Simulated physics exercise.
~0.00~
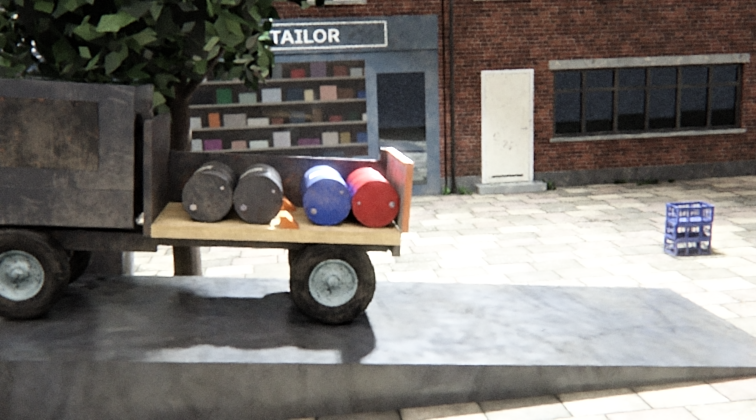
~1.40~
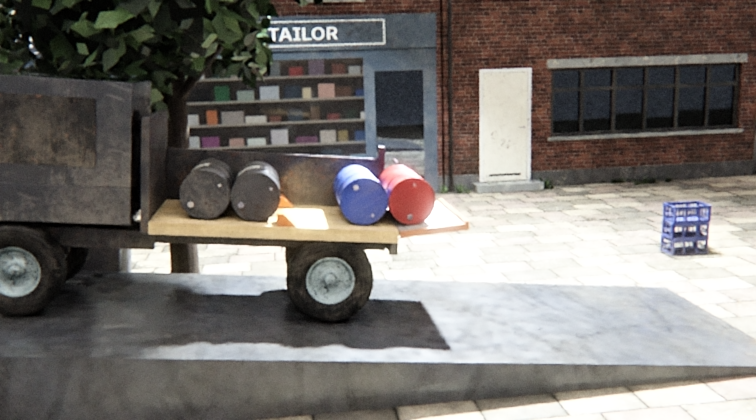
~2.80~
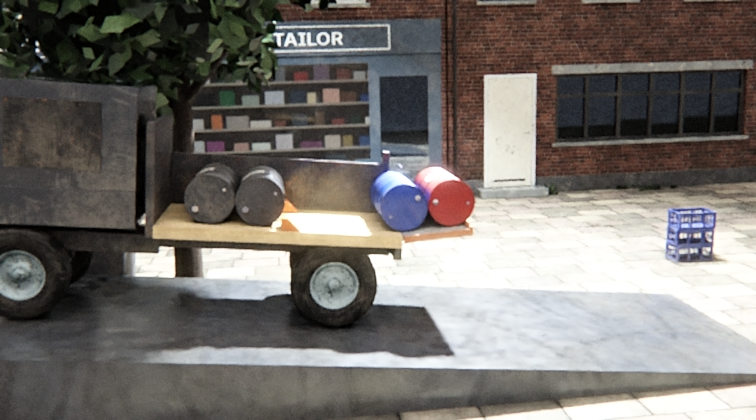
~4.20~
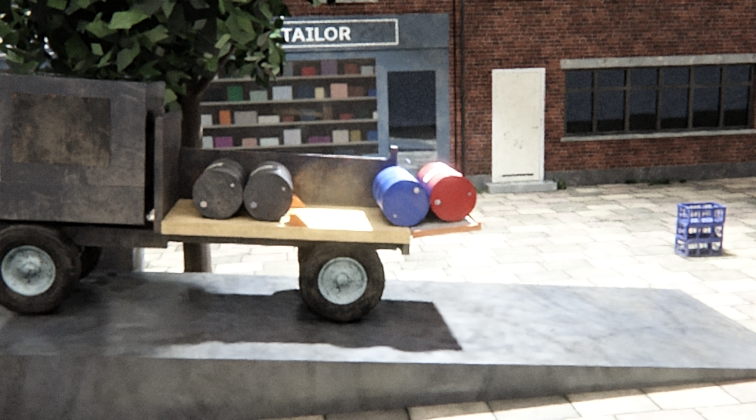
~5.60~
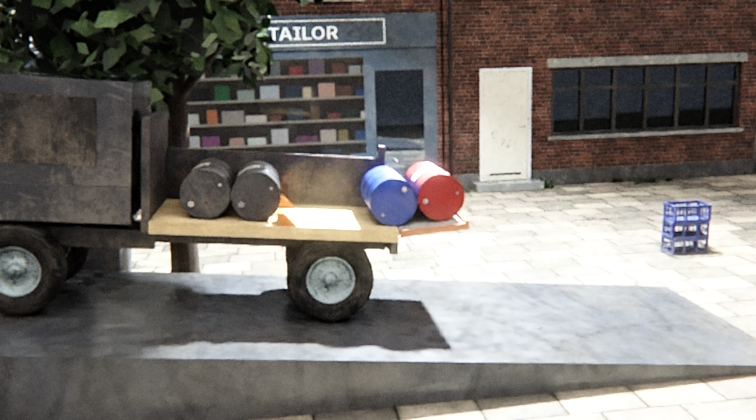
A flatbed pick-up's tailgate drops open at the right end of its wooden bed, seen from the side by a slightly swaying camera on a sunlit paved street. The truck stands on a grey ramp sloping down to the right, before a tailor's shop, a brick building and a blue crate. Two dark drums stay put left of an orange chock, while a blue drum and a red drum roll right as the gate falls. The red one rolls onto the lowered gate, with the blue close behind. Both edge back slightly left and rest there, none having fallen.
